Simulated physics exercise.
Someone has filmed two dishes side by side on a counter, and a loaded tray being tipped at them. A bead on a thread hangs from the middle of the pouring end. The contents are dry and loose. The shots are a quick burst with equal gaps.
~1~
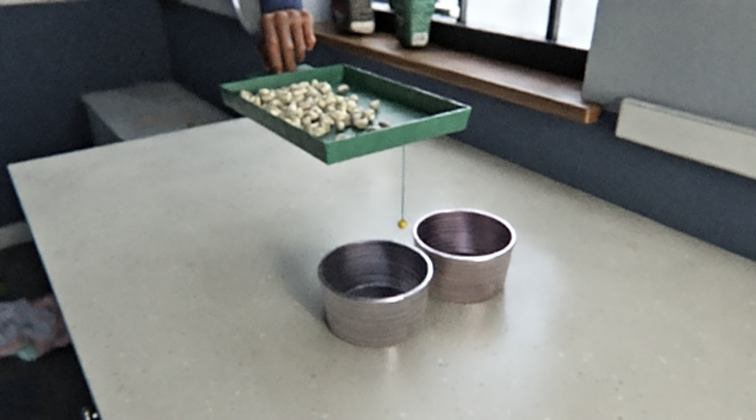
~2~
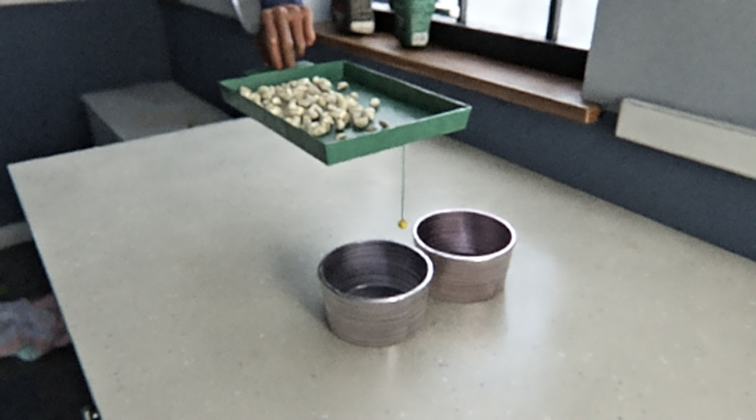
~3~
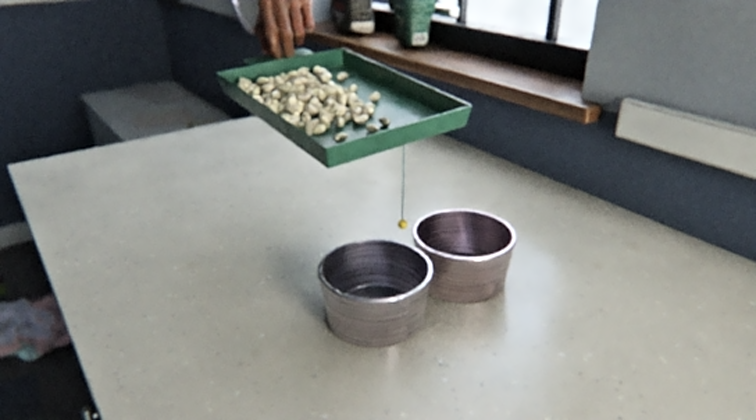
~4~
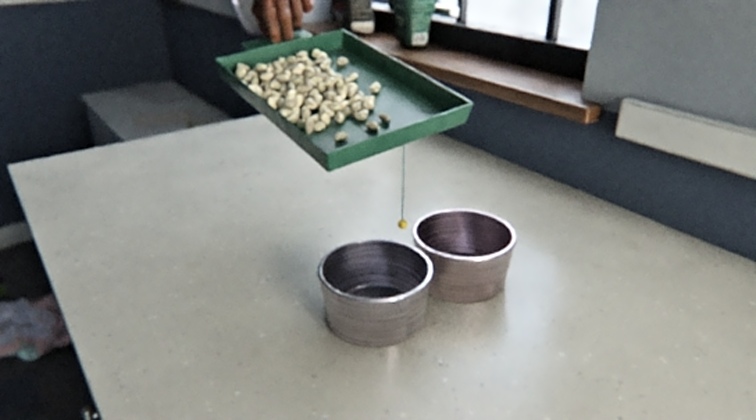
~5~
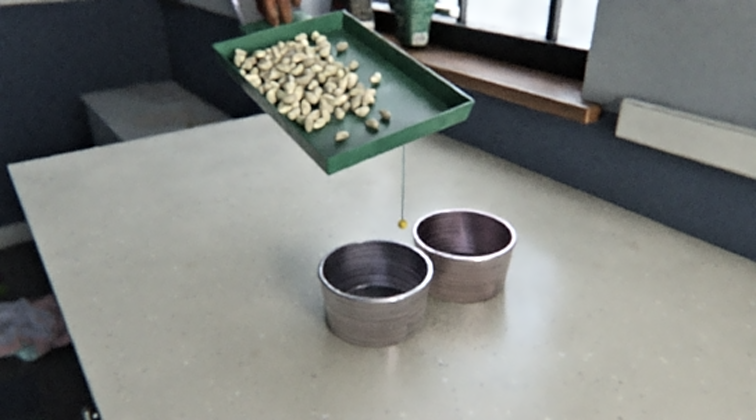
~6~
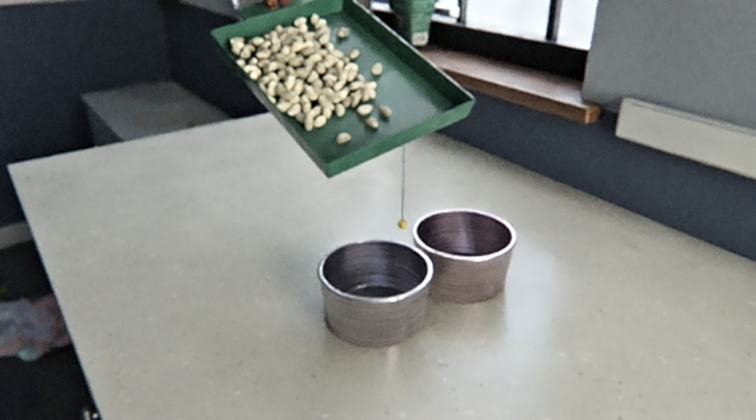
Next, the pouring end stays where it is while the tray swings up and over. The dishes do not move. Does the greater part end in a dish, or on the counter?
Caught overall: More than half.
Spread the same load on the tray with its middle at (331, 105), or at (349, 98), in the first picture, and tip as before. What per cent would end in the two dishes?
Roughly 90 per cent, and 90 per cent.
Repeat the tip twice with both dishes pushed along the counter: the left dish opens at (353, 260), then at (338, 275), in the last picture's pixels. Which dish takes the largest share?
The first try: The left one. The second: The left-hand dish.
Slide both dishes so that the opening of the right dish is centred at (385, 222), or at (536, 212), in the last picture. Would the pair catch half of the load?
At the first place not half, at the second below a half.
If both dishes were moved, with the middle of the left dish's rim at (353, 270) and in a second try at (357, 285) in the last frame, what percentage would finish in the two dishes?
The first gives 90 %, the second 90 %.
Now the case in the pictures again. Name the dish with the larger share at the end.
Fuller: The left dish.
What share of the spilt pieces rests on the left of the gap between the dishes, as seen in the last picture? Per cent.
About 90 per cent.
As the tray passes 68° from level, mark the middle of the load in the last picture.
Around (342, 128).
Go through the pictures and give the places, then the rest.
The first picture shows corners of the pouring end near (327, 141) and (466, 108), level; middle of the load near (302, 109), white beans; left dish near (409, 314); right dish near (498, 272); bead on its thread near (403, 224).
The second picture shows corners of the pouring end near (327, 142) and (466, 107), level; middle of the load near (302, 107).
The third picture shows corners of the pouring end near (327, 145) and (467, 105), tipped barely, lowest at the left corner; middle of the load near (302, 100).
The fourth picture shows corners of the pouring end near (328, 151) and (468, 103), tipped a little, lowest at the left corner; middle of the load near (301, 91).
The fifth picture shows corners of the pouring end near (328, 156) and (469, 100), tipped clearly, lowest at the left corner; middle of the load near (308, 74).
The sixth picture shows corners of the pouring end near (328, 161) and (470, 98), tipped clearly, lowest at the left corner; middle of the load near (308, 66); left dish near (409, 314); right dish near (498, 272).
Shortly afterwards, tray tipped steeply; all but a few on the tray; only a few in the air.
Next, tray tipped past a quarter turn; near a quarter on the tray; near two thirds in the left dish; a little outside both; a little in the air.
Some moments later, tray tipped past a quarter turn; the bulk in the left dish; a little outside both.
In the end, tray tipped past a quarter turn; the bulk in the left dish; none at all in the right dish; a little outside both.
